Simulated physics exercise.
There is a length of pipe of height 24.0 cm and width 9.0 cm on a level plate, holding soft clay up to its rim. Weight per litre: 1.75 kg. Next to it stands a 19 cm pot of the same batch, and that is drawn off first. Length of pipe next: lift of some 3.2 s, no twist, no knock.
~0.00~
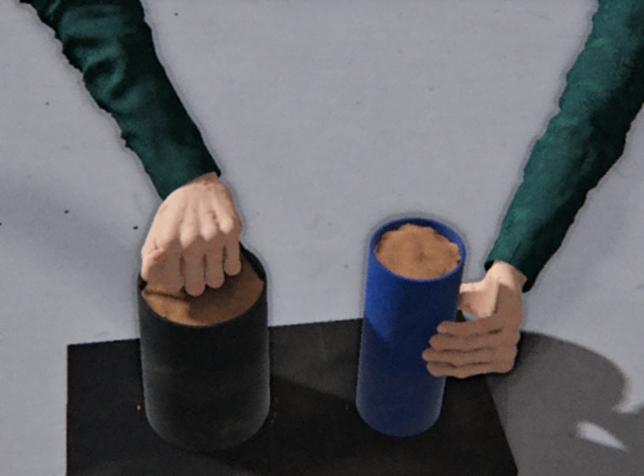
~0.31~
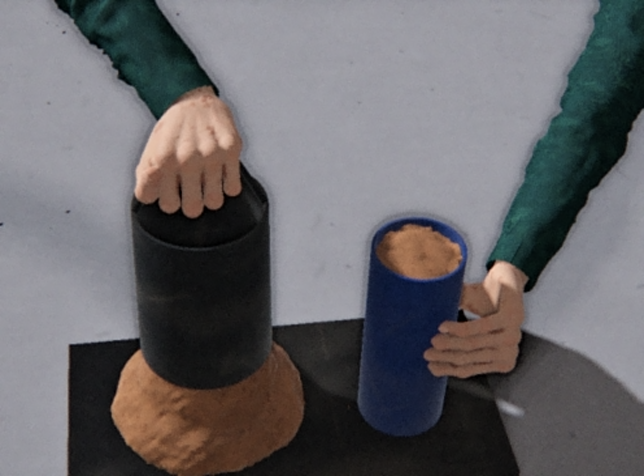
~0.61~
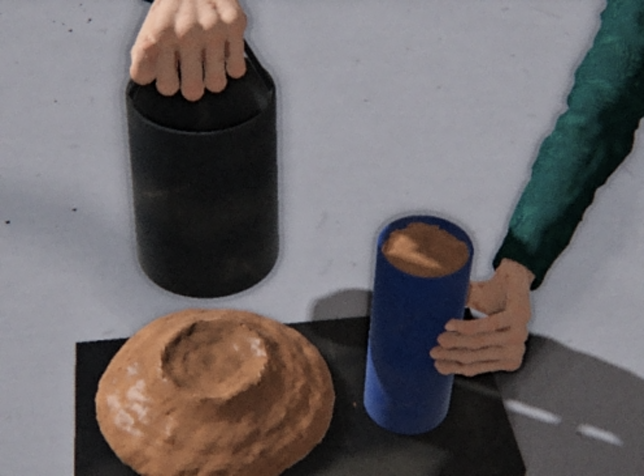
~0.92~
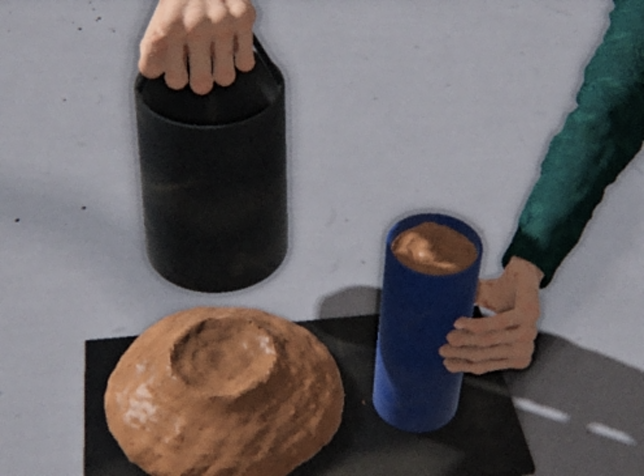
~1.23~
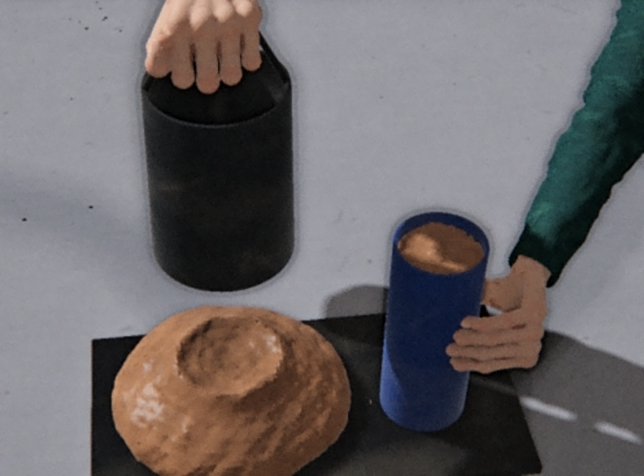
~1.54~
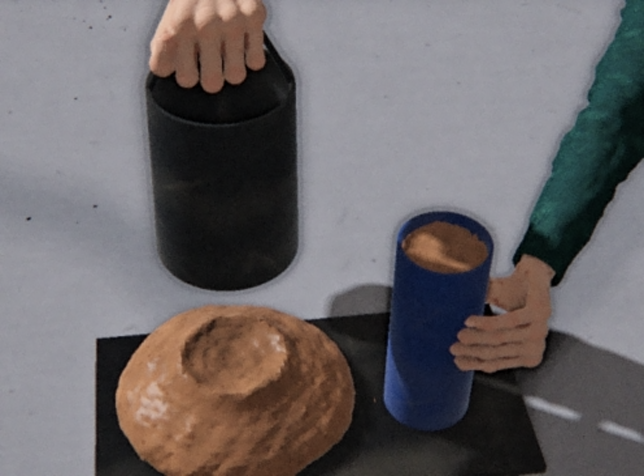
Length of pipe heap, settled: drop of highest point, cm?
15 cm.
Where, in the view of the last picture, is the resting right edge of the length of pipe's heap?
Near (520, 408).
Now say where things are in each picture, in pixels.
Middle of the pot's mouth at (202, 283), still down; middle of the length of pipe's top at (418, 250), not yet moved, in the first picture.
Middle of the pot's mouth at (200, 206), raised 10 cm; middle of the length of pipe's top at (419, 250), not yet moved, in the second picture.
Middle of the pot's mouth at (201, 93), raised 23 cm; what the pot left 7.2 cm high and 27 cm wide, top at (214, 361); middle of the length of pipe's top at (425, 248), not yet moved, in the third picture.
Middle of the pot's mouth at (210, 86), raised 24 cm; what the pot left 7.2 cm high and 27 cm wide, top at (223, 358); middle of the length of pipe's top at (434, 246), not yet moved, in the fourth picture.
Middle of the pot's mouth at (217, 86), raised 24 cm; what the pot left 7.2 cm high and 27 cm wide, top at (230, 358); middle of the length of pipe's top at (441, 245), not yet moved, in the fifth picture.
Middle of the pot's mouth at (221, 85), raised 24 cm; what the pot left 7.2 cm high and 27 cm wide, top at (234, 357); middle of the length of pipe's top at (445, 245), not yet moved, in the sixth picture.
After 2.3 s, the length of pipe is up 5.2 cm; the soft clay has come down 6.7 cm to 17 cm and is 17 cm wide.
After 3.1 s, the length of pipe is up 15 cm; the soft clay has come down 15 cm to 8.9 cm and is 21 cm wide.
After 3.9 s, the length of pipe is up 24 cm; the soft clay has come down 15 cm to 8.8 cm and is 22 cm wide.
After 4.9 s, the length of pipe is clear; the soft clay has come down 15 cm to 8.7 cm and is 22 cm wide.
After 5.4 s, at rest, the length of pipe is clear; the soft clay has come down 15 cm to 8.7 cm and is 22 cm wide.
